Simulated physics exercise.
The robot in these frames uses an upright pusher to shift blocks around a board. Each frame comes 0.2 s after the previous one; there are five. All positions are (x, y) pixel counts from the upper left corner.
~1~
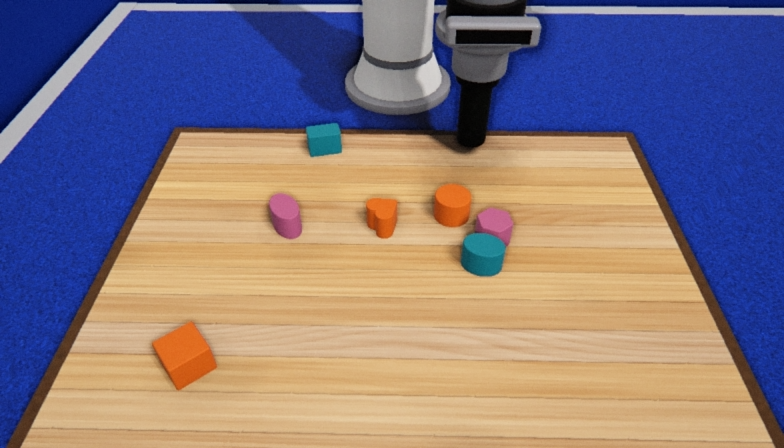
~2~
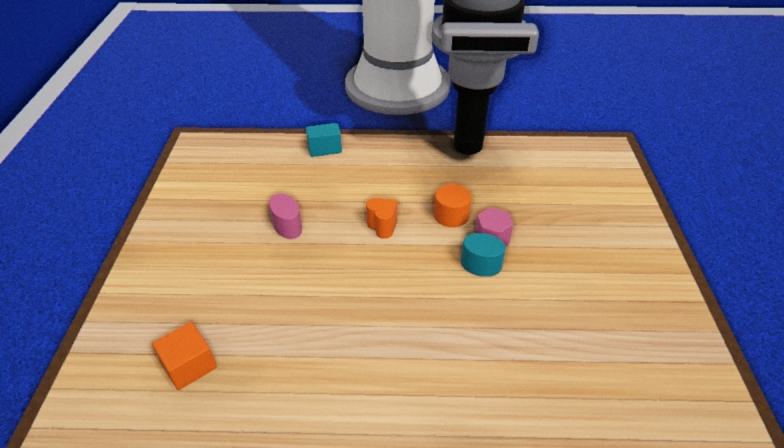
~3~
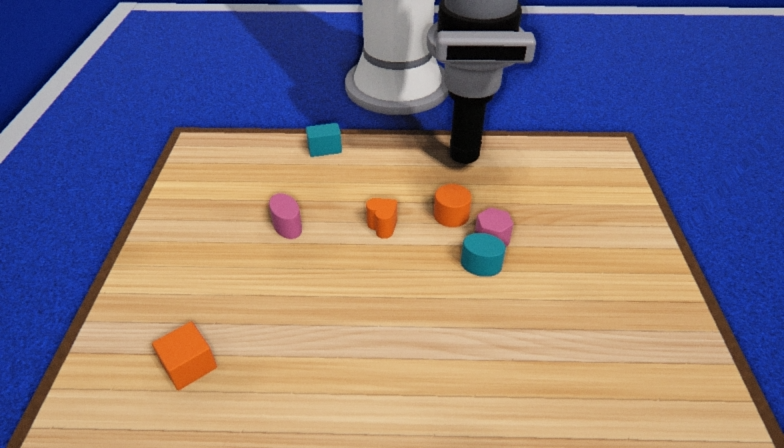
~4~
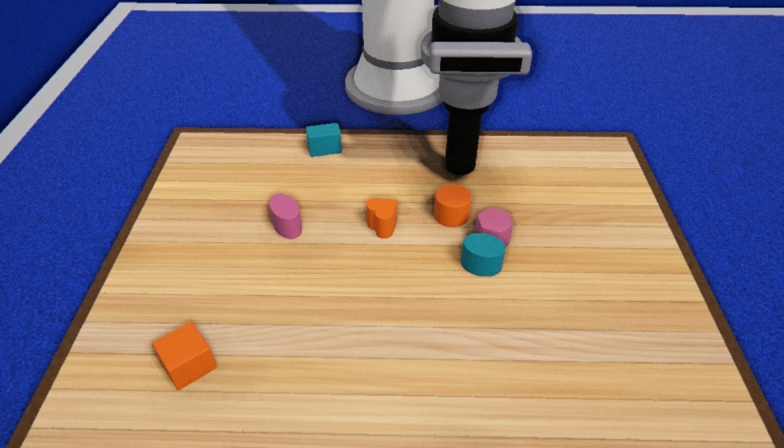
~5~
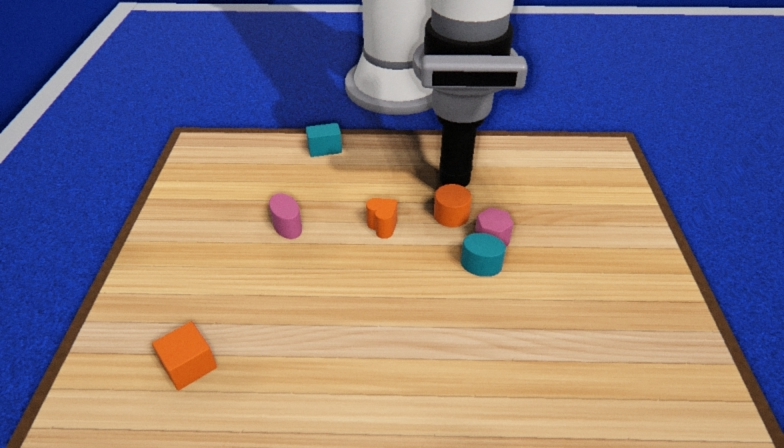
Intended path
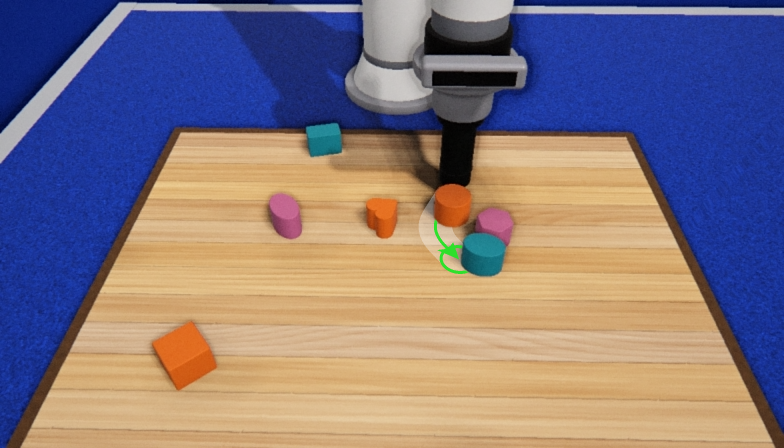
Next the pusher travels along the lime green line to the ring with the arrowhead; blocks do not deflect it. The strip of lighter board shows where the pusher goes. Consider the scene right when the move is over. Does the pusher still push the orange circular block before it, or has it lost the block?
It is still in front.
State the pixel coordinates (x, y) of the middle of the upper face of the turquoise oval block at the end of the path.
The turquoise oval block ends near (505, 262).
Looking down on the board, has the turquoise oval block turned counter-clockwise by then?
My answer is yes.
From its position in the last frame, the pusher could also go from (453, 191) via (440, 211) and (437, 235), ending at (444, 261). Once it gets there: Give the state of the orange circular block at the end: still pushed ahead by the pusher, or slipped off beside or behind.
Prediction: Still leading.
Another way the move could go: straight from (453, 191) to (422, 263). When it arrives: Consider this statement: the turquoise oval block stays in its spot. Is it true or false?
This is false.
The drawn path runs from (453, 191) over (441, 212) and (438, 236) to (459, 259).
What follows on the original path. One third of the way, pusher at (441, 202); orange circular block at (450, 216).
Two thirds of the way, pusher at (439, 225); orange circular block at (454, 240); turquoise oval block at (493, 251), turned 30° anticlockwise.
At the end, pusher at (460, 248); orange circular block at (468, 267); turquoise oval block at (505, 262), turned 90° anticlockwise; pink hexagon not moved.
